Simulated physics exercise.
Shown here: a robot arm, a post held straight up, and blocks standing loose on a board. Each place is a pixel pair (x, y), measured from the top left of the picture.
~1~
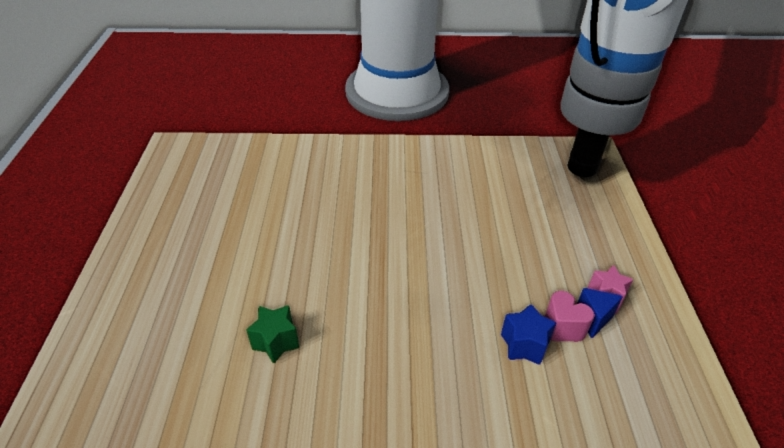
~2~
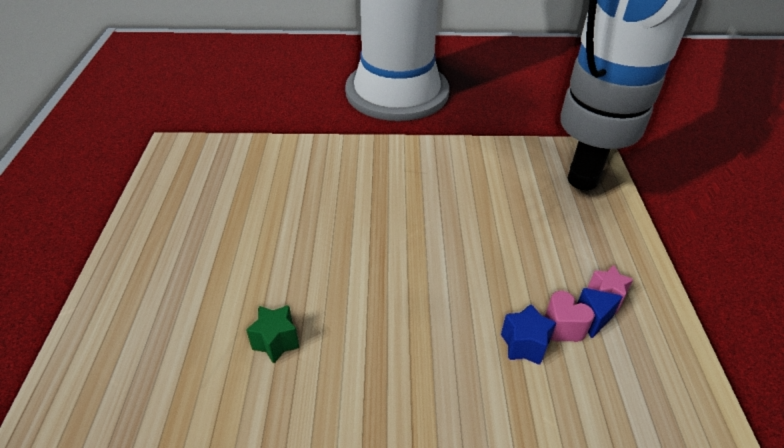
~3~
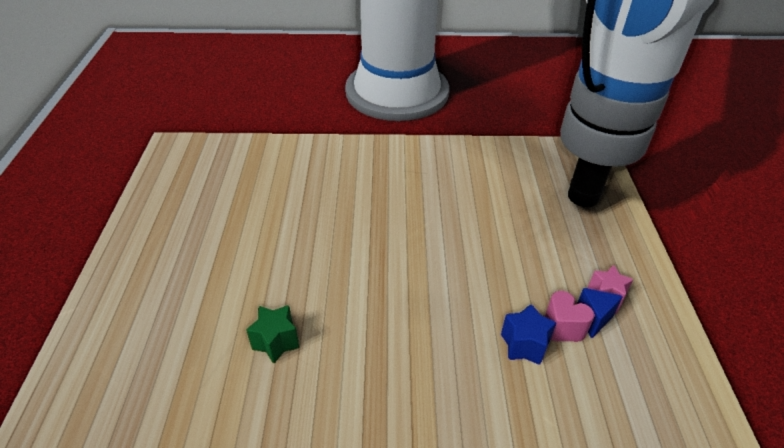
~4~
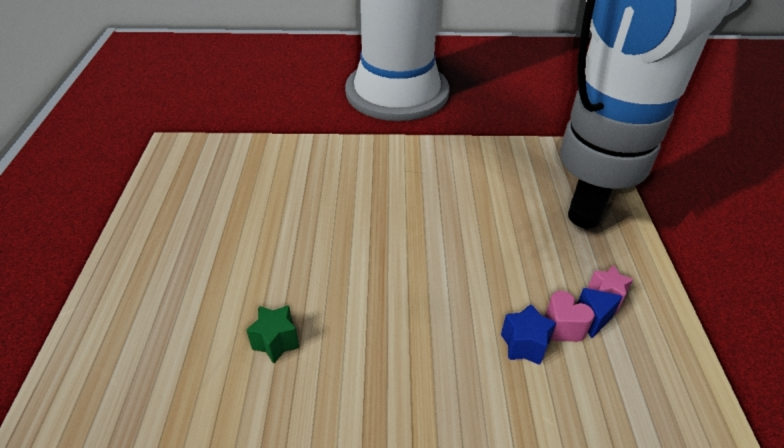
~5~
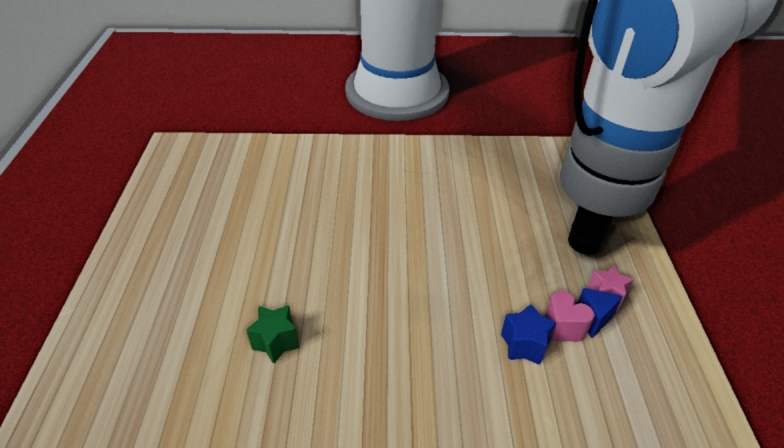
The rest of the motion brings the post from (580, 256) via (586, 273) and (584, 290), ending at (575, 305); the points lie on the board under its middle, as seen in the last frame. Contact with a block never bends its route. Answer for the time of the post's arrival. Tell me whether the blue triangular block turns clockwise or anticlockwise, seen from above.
From overhead, clockwise.
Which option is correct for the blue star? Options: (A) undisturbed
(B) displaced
It's A.
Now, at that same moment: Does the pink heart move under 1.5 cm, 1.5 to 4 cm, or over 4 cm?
Offset: Below 1.5 cm.
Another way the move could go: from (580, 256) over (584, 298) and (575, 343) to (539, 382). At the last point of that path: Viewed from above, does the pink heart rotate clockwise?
Yes - that is the case.
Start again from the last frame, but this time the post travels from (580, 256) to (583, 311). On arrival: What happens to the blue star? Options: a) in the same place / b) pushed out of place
a.
What follows on the original path. Halfway along, post (592, 270); blue triangular block (603, 304); pink star (616, 284).
At the end, post (579, 293); blue star unmoved; pink heart unmoved; blue triangular block (609, 315), turned 25° clockwise; pink star (617, 294), turned 45° anticlockwise.
